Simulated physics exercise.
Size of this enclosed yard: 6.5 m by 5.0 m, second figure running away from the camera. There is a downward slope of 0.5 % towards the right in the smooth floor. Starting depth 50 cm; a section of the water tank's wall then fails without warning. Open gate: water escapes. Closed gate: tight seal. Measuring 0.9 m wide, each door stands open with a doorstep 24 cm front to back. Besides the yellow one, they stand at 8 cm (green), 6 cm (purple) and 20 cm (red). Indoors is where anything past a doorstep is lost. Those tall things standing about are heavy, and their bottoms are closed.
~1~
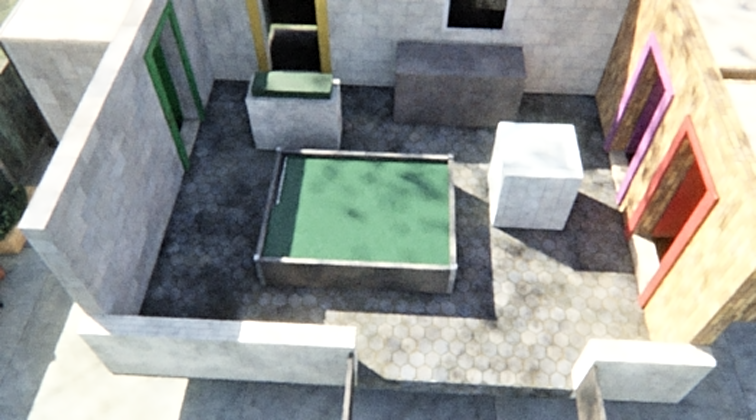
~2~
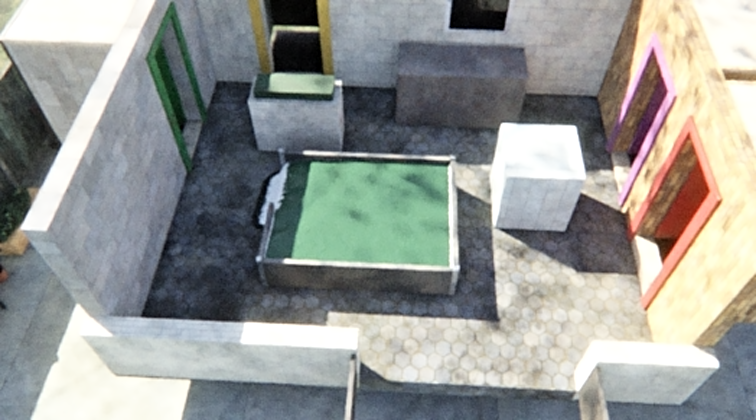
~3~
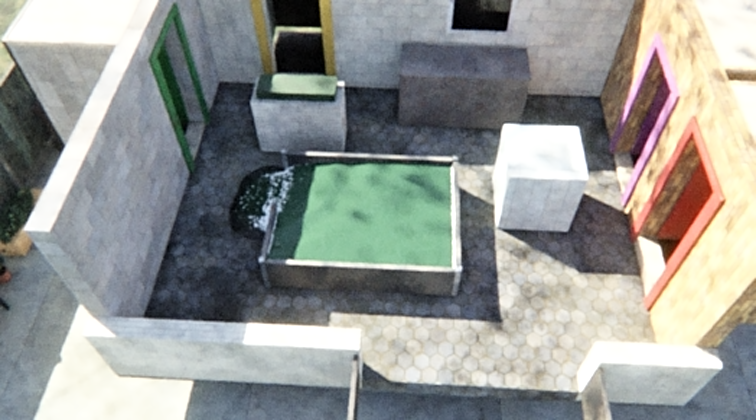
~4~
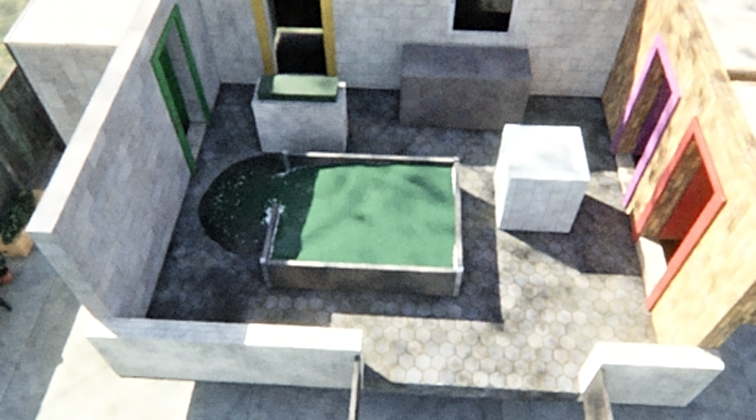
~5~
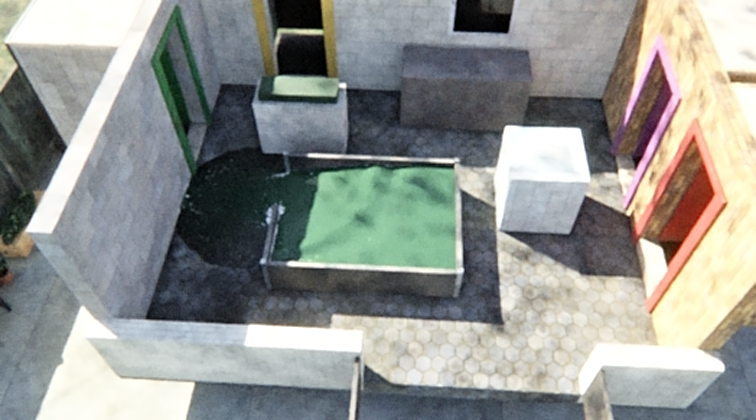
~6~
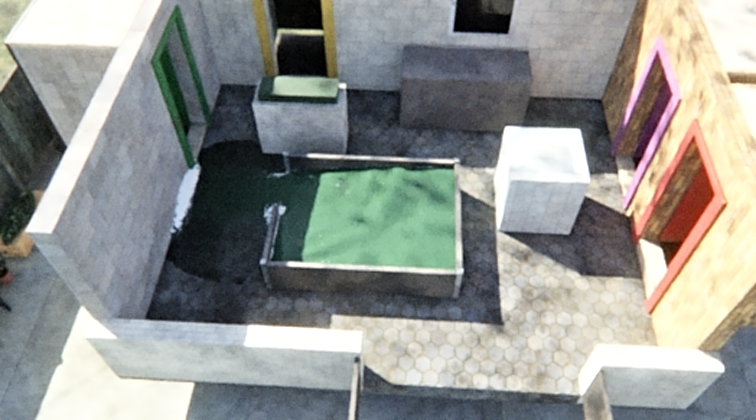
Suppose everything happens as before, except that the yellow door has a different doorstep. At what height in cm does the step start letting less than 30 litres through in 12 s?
At about 6 cm.
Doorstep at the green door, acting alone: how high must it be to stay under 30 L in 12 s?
At green, roughly 16 cm.
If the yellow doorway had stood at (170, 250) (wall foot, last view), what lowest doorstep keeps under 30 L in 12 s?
Roughly 14.0 cm.
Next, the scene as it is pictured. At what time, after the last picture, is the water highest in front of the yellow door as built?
Crest at t of about 3.5 s.
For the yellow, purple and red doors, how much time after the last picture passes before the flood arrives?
Arrival: Yellow 1.6 s, purple 6.0 s, red 5.0 s.
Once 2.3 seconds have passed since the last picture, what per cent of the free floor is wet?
Around 35 per cent of the free floor.
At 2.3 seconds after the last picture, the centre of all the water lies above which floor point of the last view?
My guess is close to (307, 222).
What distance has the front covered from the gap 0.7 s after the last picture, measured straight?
About 2.6 m.
Then, 0.7 s after the last picture water covers 15 % of the floor, deepest (30 cm) near (199, 194); it has not reached the yellow door.
Then, 2.3 s after the last picture water covers 35 % of the floor, deepest (27 cm) near (221, 89); 8 cm at the yellow door, 0 litres in over its 7 cm doorstep.
Then, 11.3 s after the last picture water covers 95 % of the floor, deepest (11 cm) near (595, 119); 6 cm at the yellow door, 17 litres in over its 7 cm doorstep.
At the yellow door as built, the water peaked near 9 cm, 3.3 s after the last picture.
With a doorstep of 5.5 cm, 36 litres would have come in within the 12 s; with 6.5 cm, 22 litres. So under 30 litres takes about 6 cm.
